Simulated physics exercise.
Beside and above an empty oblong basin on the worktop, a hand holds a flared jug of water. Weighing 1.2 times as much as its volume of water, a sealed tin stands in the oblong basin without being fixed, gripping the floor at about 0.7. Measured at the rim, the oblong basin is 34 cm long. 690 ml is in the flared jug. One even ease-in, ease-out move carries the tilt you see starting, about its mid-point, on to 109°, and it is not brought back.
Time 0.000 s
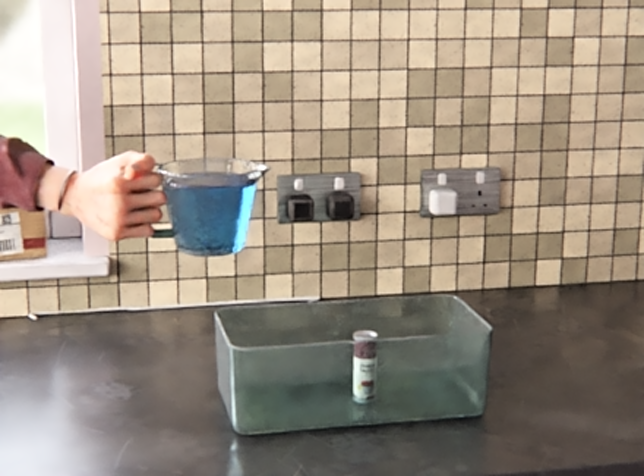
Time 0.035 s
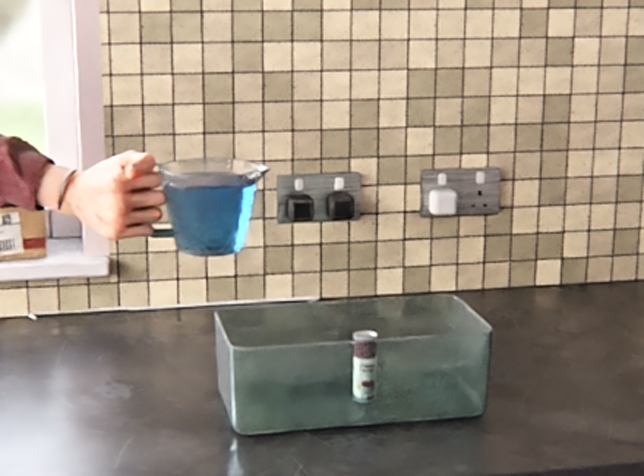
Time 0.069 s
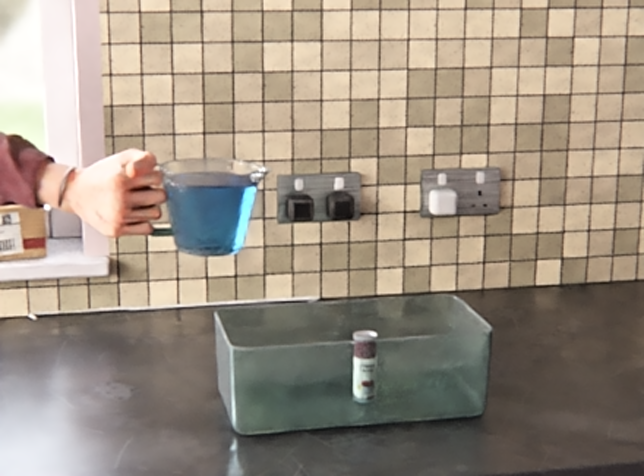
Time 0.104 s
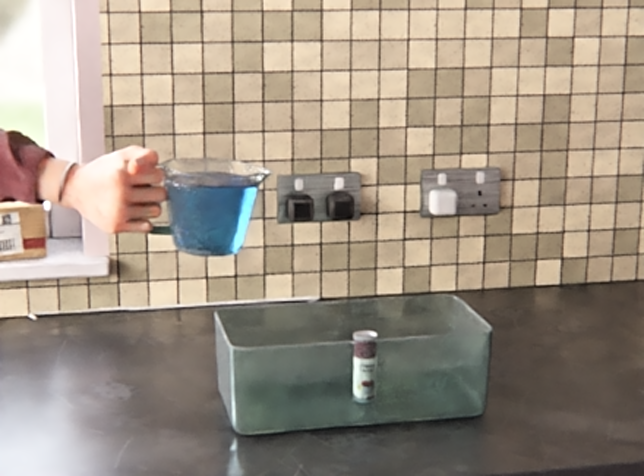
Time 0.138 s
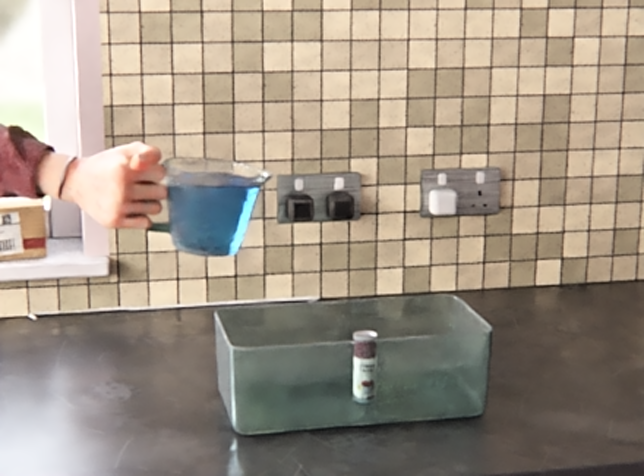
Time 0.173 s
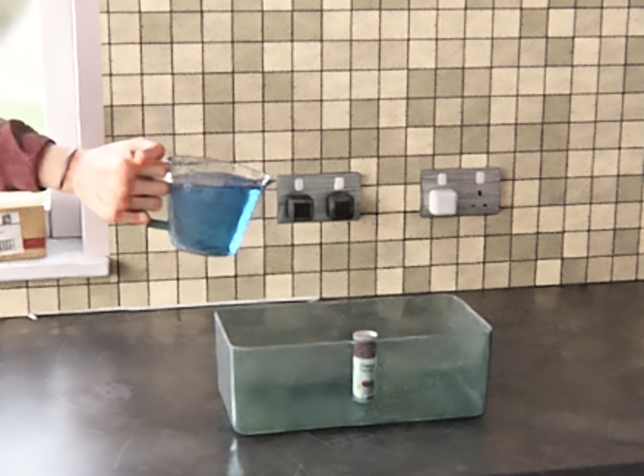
The clip opens on a hand at the left holding a flared clear jug of blue water, level and still, above a dark worktop where a small tin stands inside an empty oblong basin. The hand then slowly tilts the jug slightly to the right, while the basin and tin stay still.
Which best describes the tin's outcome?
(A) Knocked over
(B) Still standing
Answer: B.
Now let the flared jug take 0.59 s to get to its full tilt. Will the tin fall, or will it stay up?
In that case the tin stays vertical.
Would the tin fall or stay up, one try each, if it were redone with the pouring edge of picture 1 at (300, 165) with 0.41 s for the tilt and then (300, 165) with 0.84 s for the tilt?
Try 1: Tipped over; try 2: Tipped over.
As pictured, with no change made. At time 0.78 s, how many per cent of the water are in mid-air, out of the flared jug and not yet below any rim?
Near 16 in a hundred.
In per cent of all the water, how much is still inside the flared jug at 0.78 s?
Roughly 7 per cent.
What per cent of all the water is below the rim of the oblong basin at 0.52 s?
Roughly 8 percent.
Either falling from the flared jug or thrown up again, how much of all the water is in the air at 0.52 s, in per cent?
Near 30 in a hundred.
After 0.52 s the tilt is 75° and 62 per cent is still to pour; the tin stands where it began.
After 0.78 s the tilt is 108° and 7 per cent is still to pour; the tin stands where it began.
After 1.05 s the tilt is 109° and 0 per cent is still to pour; the tin stands where it began.
After 1.34 s the tilt is 109° and 0 per cent is still to pour; the tin stands where it began.
In the end the tin stands where it began.
